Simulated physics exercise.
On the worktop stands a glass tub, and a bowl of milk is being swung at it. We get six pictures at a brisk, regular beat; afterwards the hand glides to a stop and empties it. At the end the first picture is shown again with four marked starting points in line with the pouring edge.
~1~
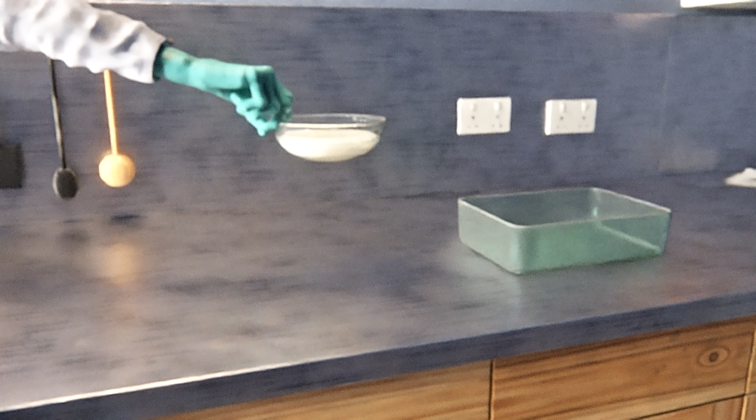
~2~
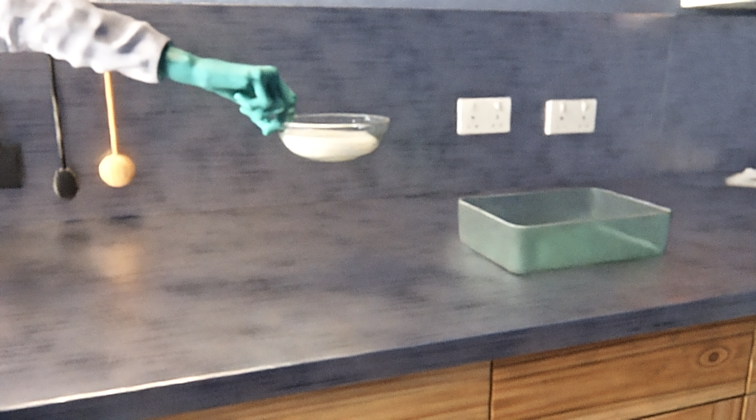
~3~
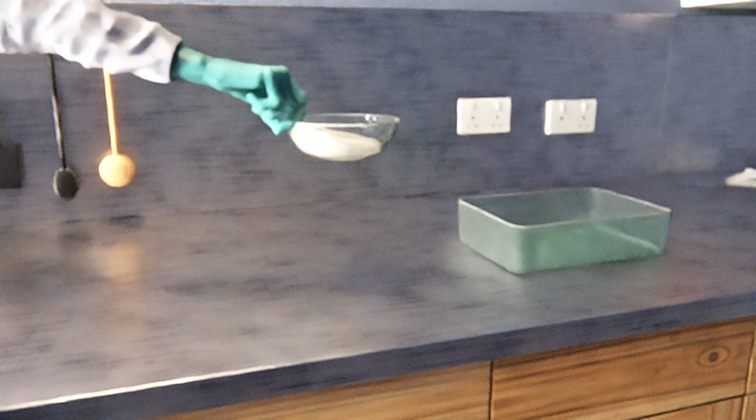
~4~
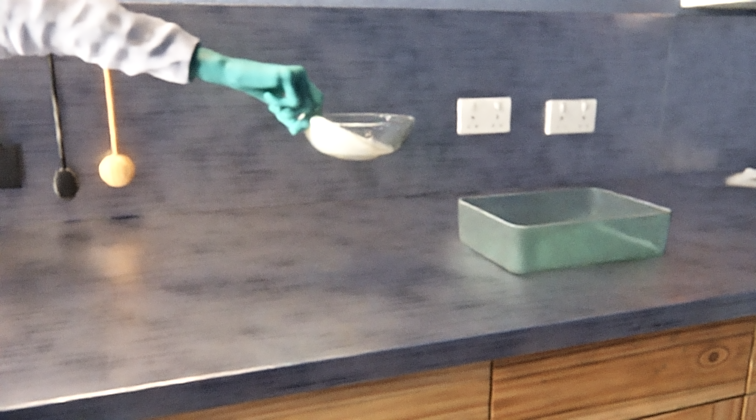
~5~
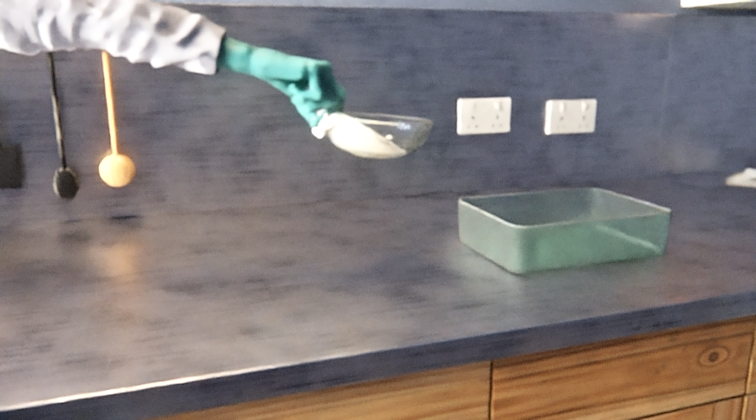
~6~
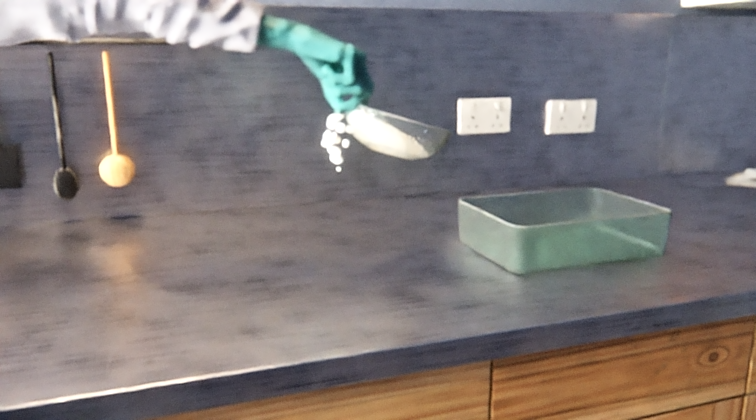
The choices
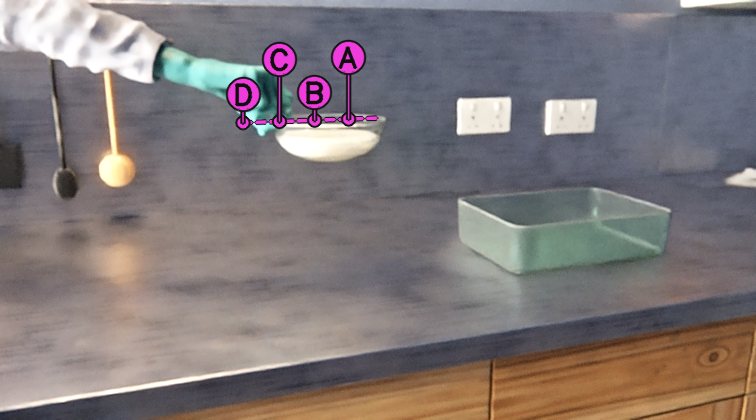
At first, a green-gloved hand holds a clear glass bowl of white milk upright above a dark worktop, left of an empty glass tub. The arm swings the bowl rightward, slowly then faster, and the milk shifts inside. The bowl tilts down to the right as white drops leave its left side.
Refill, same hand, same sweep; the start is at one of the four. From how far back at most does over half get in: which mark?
The limit is A.
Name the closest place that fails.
Place B.
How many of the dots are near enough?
One of the four.
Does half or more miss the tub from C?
Yes, that goes wrong.
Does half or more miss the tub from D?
Yes.
On the marked copy, A at (348, 119); B at (314, 120); C at (279, 121); D at (243, 122).
If A is chosen, about 69 % lands in the tub, 24 % falls short and 7 % goes beside or beyond.
If B is chosen, about 33 % lands in the tub, 63 % falls short and 4 % goes beside or beyond.
If C is chosen, about 5 % lands in the tub, 93 % falls short.
If D is chosen, about 0 % lands in the tub, 99 % falls short.
